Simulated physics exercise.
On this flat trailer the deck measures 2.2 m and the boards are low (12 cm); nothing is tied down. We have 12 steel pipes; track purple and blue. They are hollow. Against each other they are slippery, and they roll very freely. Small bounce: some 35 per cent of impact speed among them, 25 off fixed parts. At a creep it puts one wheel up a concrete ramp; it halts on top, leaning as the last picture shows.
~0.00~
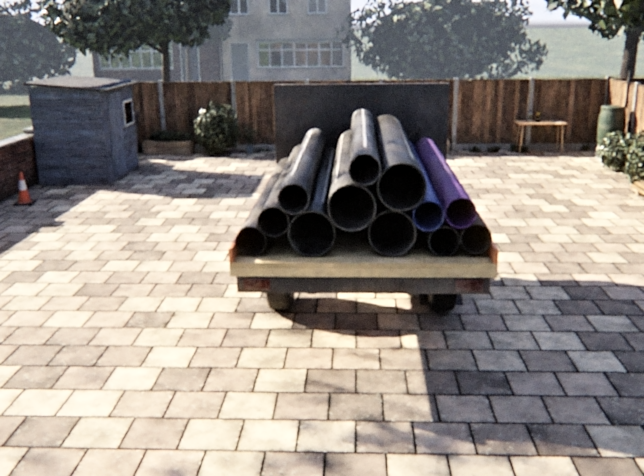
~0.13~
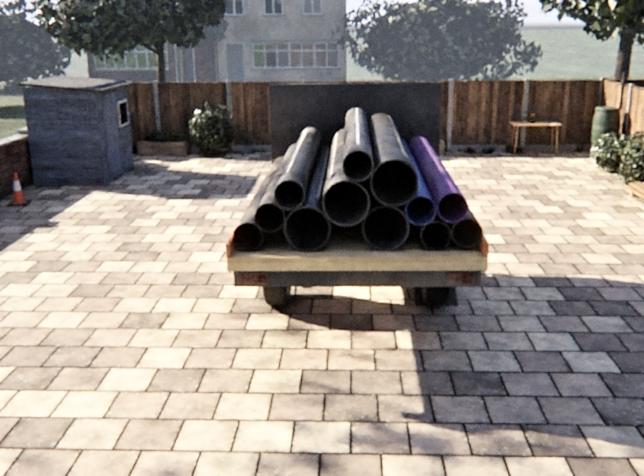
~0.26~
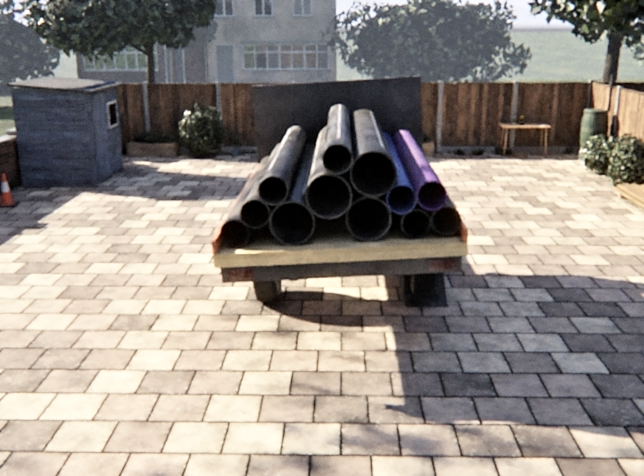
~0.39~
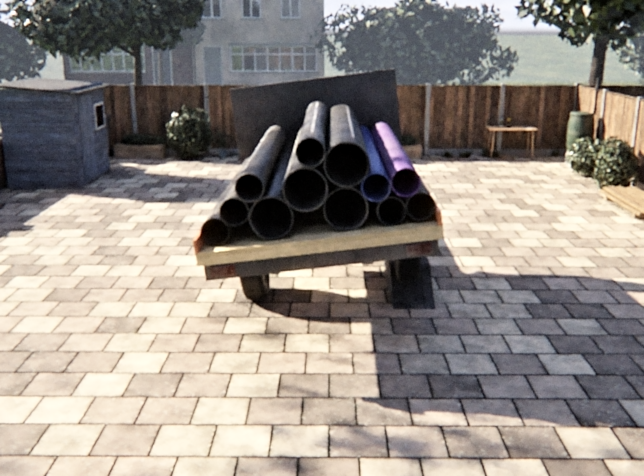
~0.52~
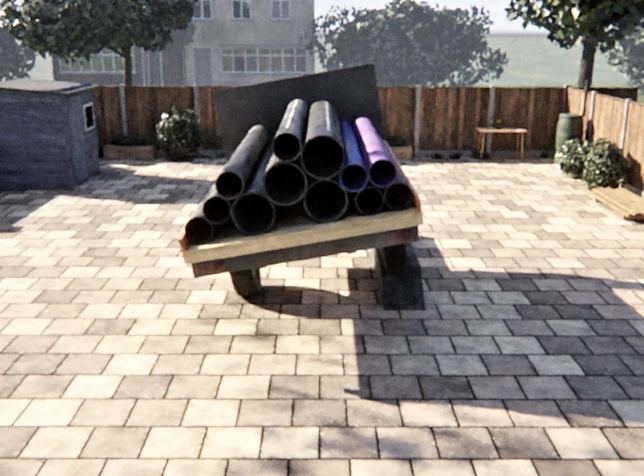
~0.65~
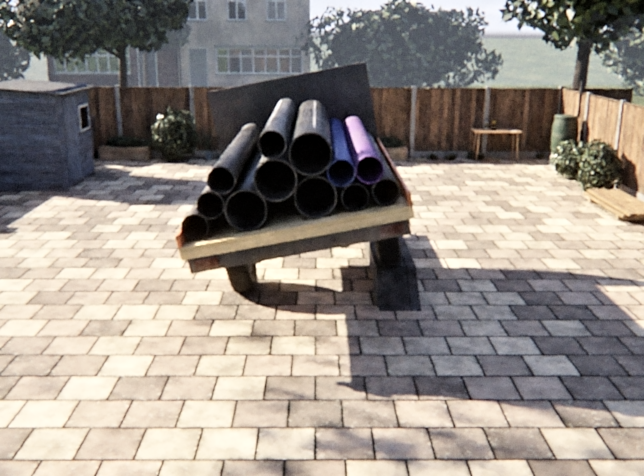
In a paved yard, a trailer loaded with dark and purple pipes tilts down leftward.
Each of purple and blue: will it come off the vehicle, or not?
Verdict: Purple pipe does not; blue does not.
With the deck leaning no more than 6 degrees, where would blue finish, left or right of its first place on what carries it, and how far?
It would end up about 5 cm to the left.
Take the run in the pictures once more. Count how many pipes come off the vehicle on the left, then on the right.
Left side: 3; right side: 0.
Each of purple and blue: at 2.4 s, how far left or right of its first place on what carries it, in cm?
Purple has shifted 15 left and blue 15 left.
By 1.4 s, purple is up on others, 45 cm from the right edge; blue is up on others, 70 cm from the right edge; 0 off so far.
By 2.4 s, as before, purple, blue; 3 off so far.
By 3.5 s, as before, purple, blue; 3 off so far.
Finally (4.7 s), purple is up on others, 45 cm from the right edge; blue is up on others, 70 cm from the right edge; 3 off so far.
